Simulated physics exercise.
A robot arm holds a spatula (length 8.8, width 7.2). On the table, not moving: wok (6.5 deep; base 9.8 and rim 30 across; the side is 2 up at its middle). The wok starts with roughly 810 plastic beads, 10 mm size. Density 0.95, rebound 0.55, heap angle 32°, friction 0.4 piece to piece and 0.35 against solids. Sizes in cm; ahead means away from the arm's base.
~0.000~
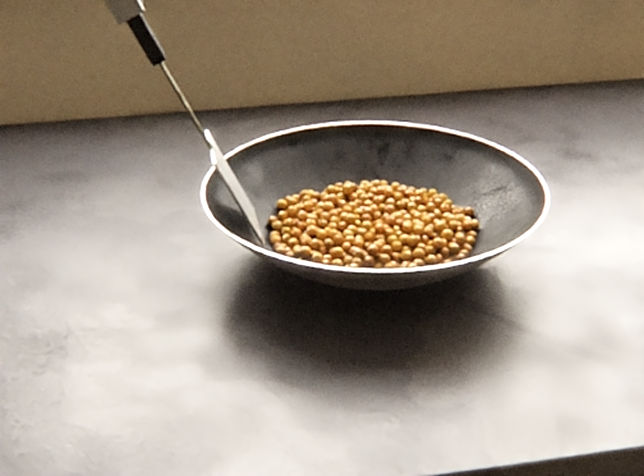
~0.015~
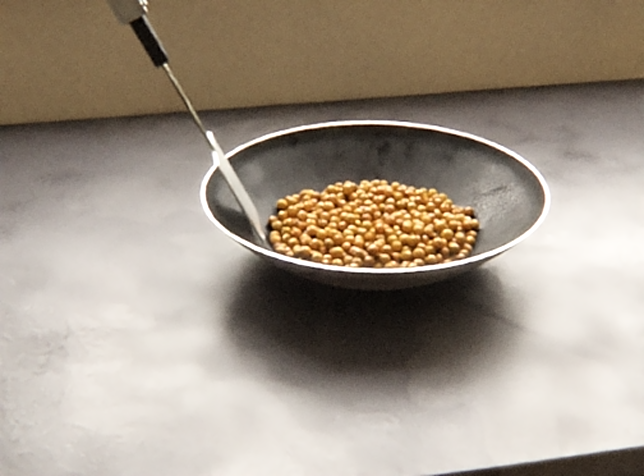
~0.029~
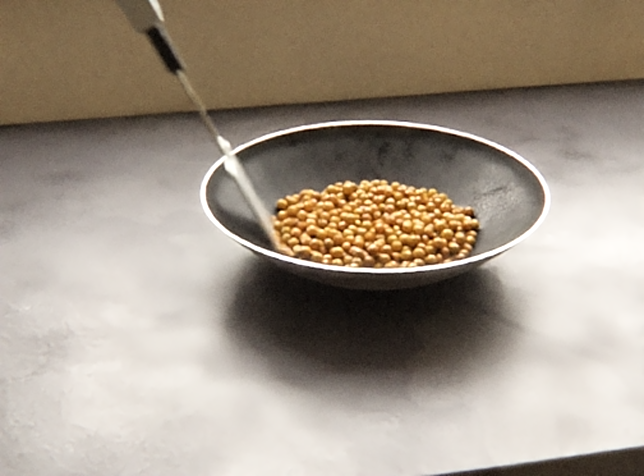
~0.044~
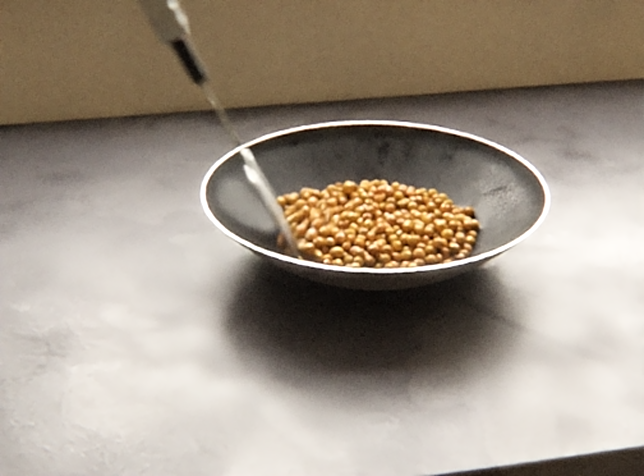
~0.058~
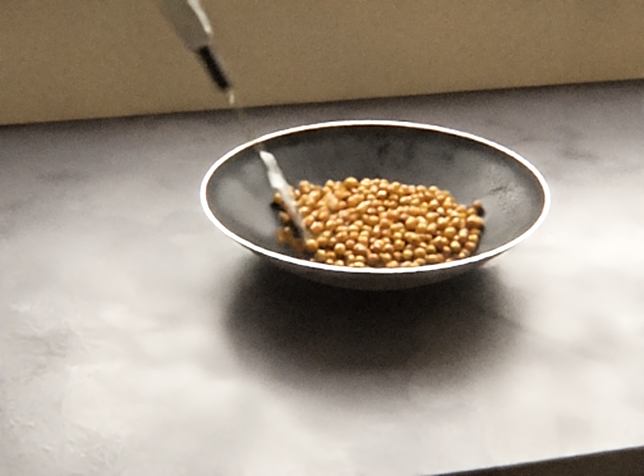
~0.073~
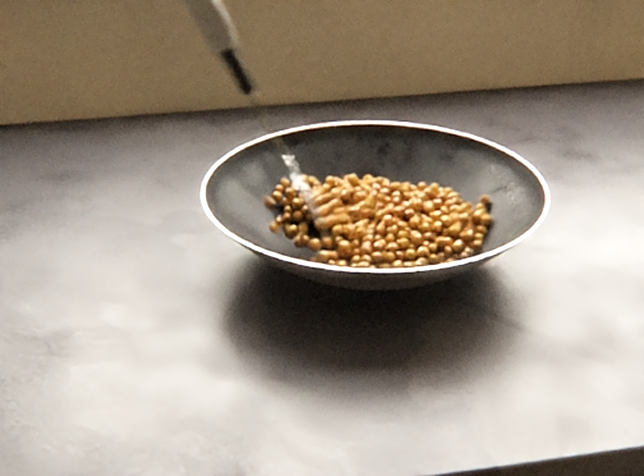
A metal spatula with a black and pale handle, held from above by a robot arm mostly out of view, stands at the left inside a dark, light-rimmed wok of golden-brown beads. The wok rests on a mottled grey tabletop before a tan wall, seen from slightly above by a still camera. After barely moving, the spatula sweeps rightward into the heap, nudging beads along.
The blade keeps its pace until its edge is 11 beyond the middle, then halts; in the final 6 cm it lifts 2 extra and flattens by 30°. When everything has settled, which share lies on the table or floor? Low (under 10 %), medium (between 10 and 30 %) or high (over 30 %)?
Share on the table or floor: High (over 30 %).
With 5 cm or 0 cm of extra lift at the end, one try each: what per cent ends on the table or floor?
About 35 and 35 per cent.
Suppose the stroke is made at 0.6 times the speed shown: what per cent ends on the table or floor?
About 25 per cent.
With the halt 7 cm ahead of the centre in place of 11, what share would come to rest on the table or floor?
It would be near 15 per cent.
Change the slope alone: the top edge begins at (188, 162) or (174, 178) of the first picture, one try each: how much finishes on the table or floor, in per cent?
Some 40 and 35 per cent.
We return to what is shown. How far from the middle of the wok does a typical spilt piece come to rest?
Roughly 44 cm.
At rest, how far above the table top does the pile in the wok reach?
About 4.5 cm.
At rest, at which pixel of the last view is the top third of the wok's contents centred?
Near (435, 220).
By 0.11 s, sloping 65°, highest piece 9 above the table; 811 in the wok.
By 0.14 s, sloping 59°, highest piece 12 above the table; 809 in the wok, 2 on the blade or in flight.
By 0.36 s, sloping 35°, highest piece 14 above the table; 502 in the wok, 98 on the table or floor, 211 on the blade or in flight.
By 1.41 s, sloping 35°, highest piece 4 above the table; 502 in the wok, 309 on the table or floor.
Final count, 502 in the wok, 309 on the table or floor. That is 38 % on the table or floor.
